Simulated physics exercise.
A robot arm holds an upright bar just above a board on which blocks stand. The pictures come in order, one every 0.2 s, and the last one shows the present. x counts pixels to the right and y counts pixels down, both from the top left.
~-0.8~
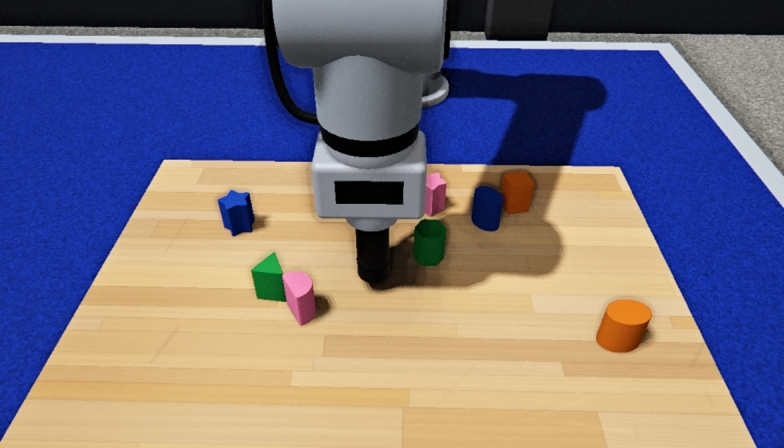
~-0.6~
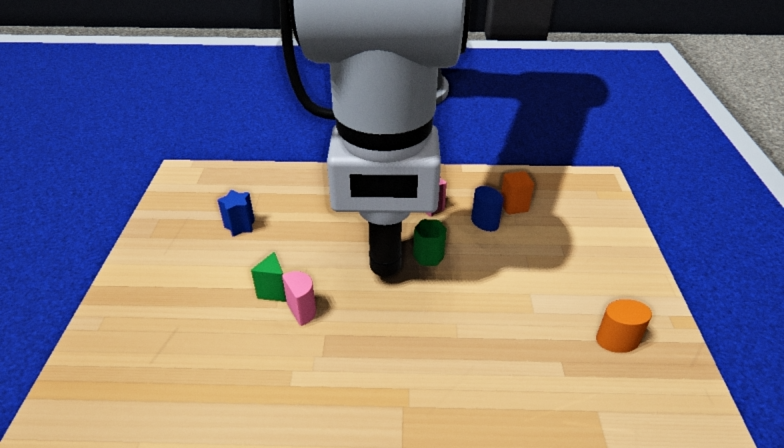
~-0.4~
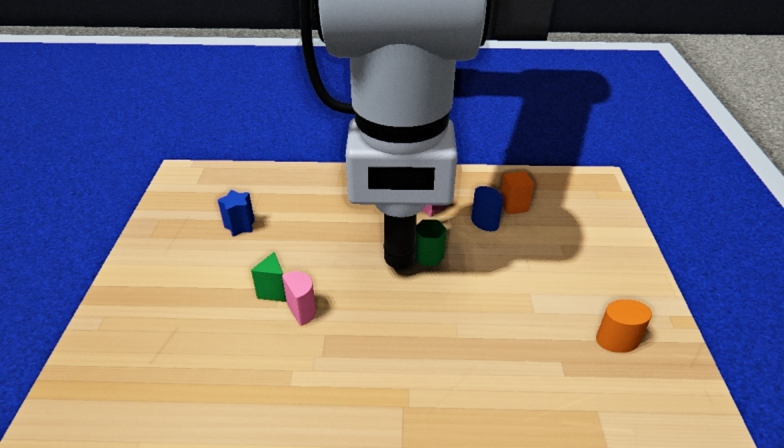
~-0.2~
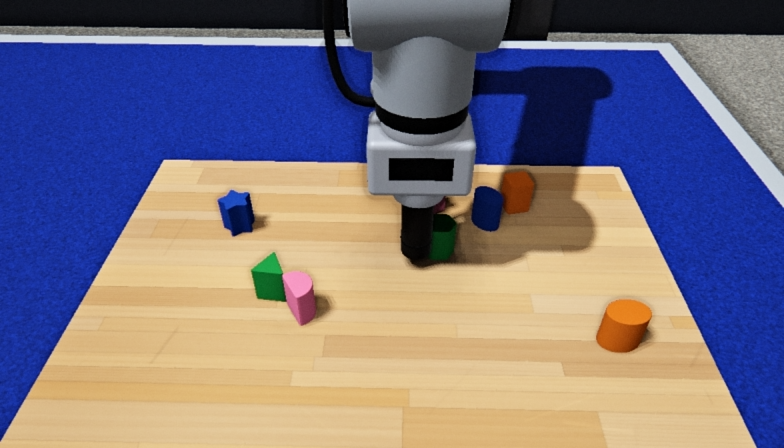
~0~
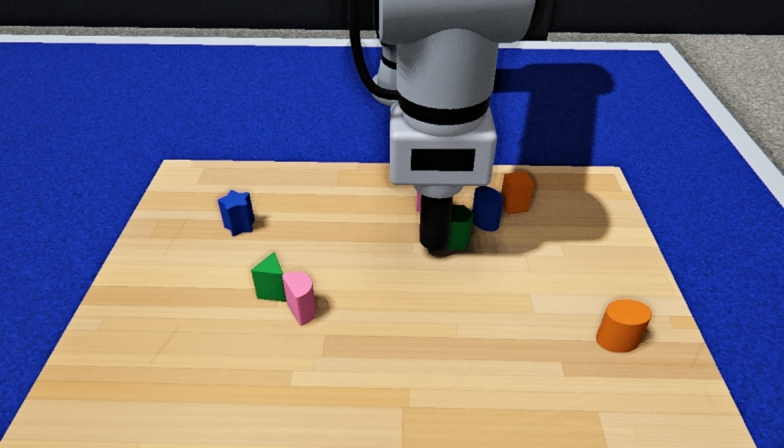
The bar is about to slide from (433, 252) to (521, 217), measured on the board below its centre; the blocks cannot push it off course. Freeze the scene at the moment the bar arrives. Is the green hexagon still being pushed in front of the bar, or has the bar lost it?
The bar still pushes it.
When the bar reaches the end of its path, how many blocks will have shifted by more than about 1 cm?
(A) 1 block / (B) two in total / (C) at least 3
My answer is option C.
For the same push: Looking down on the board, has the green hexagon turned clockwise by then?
The answer is no.
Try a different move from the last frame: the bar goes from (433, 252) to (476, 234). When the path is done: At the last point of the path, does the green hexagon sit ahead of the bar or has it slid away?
The green hexagon stays in front.
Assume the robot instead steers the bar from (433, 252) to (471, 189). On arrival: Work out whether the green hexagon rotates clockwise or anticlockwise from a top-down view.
Clockwise, looking down.
On the path given first. One third of the way, bar at (465, 229); green hexagon at (486, 200), turned 15° anticlockwise; blue oval at (499, 188).
Two thirds of the way, bar at (495, 217); green hexagon at (513, 187), turned 30° anticlockwise; blue oval at (519, 173), turned 20° anticlockwise; orange square at (540, 168), turned 15° anticlockwise.
At the end, bar at (523, 207); pink star block unmoved; green hexagon at (533, 174), turned 65° anticlockwise; blue oval at (525, 160), turned 45° anticlockwise; orange square at (551, 160).
